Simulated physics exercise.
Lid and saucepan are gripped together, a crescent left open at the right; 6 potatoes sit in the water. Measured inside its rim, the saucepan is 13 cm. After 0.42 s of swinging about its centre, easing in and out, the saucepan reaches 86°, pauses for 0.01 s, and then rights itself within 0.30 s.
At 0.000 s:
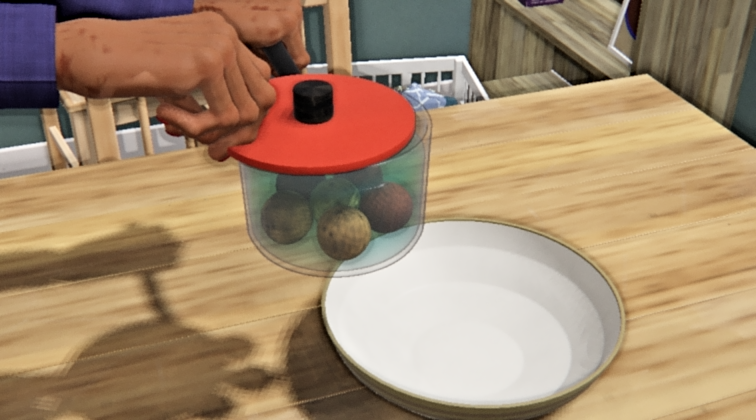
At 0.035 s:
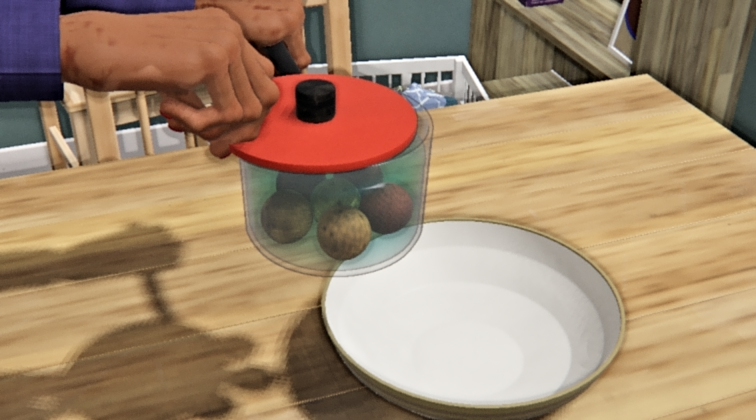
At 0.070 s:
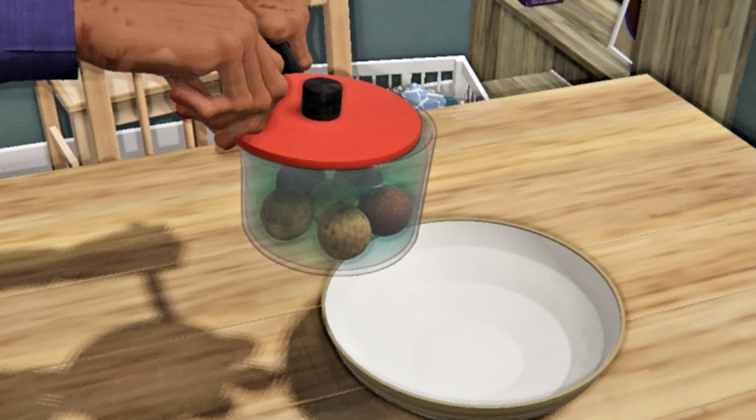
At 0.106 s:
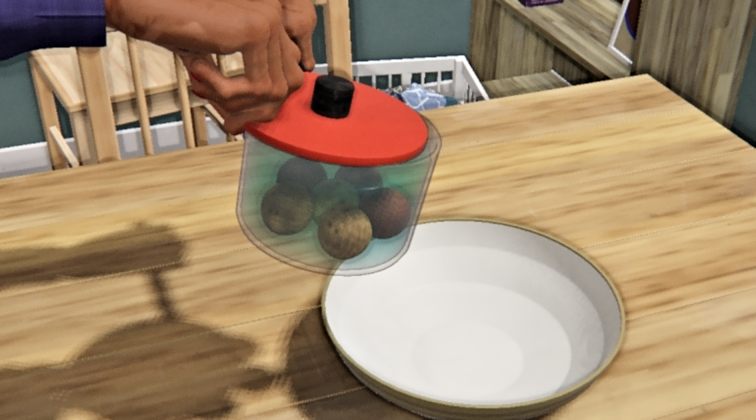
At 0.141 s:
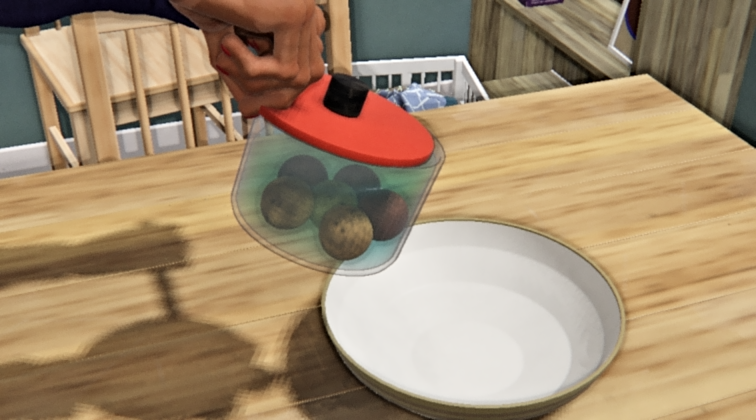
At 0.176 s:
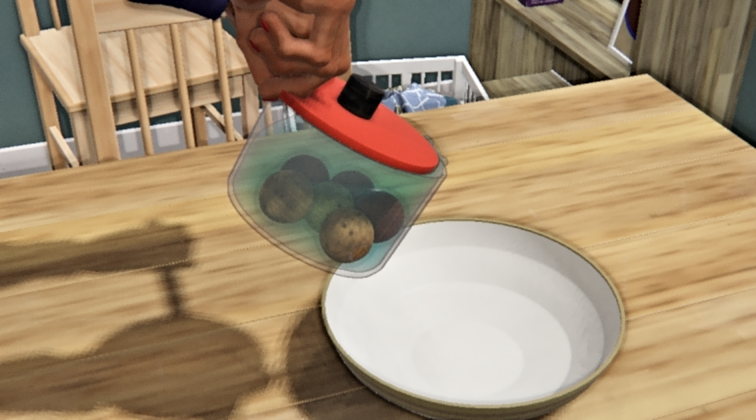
A see-through pan of potatoes in water, its red lid gripped on by two hands, tilted steadily to the right beside a wide white dish on a wooden table.
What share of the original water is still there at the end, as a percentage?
About 54 per cent.
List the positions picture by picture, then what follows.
In the first frame, it leans 0°; its right rim is at (422, 109); the water meets the walls at (245, 162) and (419, 132); the lid's edge is at (405, 104), 10 mm short of the rim.
In the second frame, it leans 1°; its right rim is at (424, 111); the water meets the walls at (245, 161) and (420, 132).
In the third frame, it leans 6°; its right rim is at (427, 117); the water meets the walls at (248, 159) and (422, 133).
In the fourth frame, it leans 13°; its right rim is at (431, 127); the water meets the walls at (250, 157) and (426, 136).
In the fifth frame, it leans 22°; its right rim is at (434, 141); the water meets the walls at (251, 159) and (432, 139).
In the sixth frame, it leans 32°; its right rim is at (435, 158); the water meets the walls at (245, 167) and (428, 146); 1 per cent is over the edge; the lid's edge is at (426, 144), 10 mm short of the rim.
After 0.31 s the tilt is 73° and 86 per cent of the water is still in the saucepan.
After 0.42 s the tilt is 86° and 73 per cent of the water is still in the saucepan.
After 0.52 s the tilt is 67° and 60 per cent of the water is still in the saucepan.
After 0.64 s the tilt is 18° and 54 per cent of the water is still in the saucepan.
In the end 54 per cent of the water is still in the saucepan.
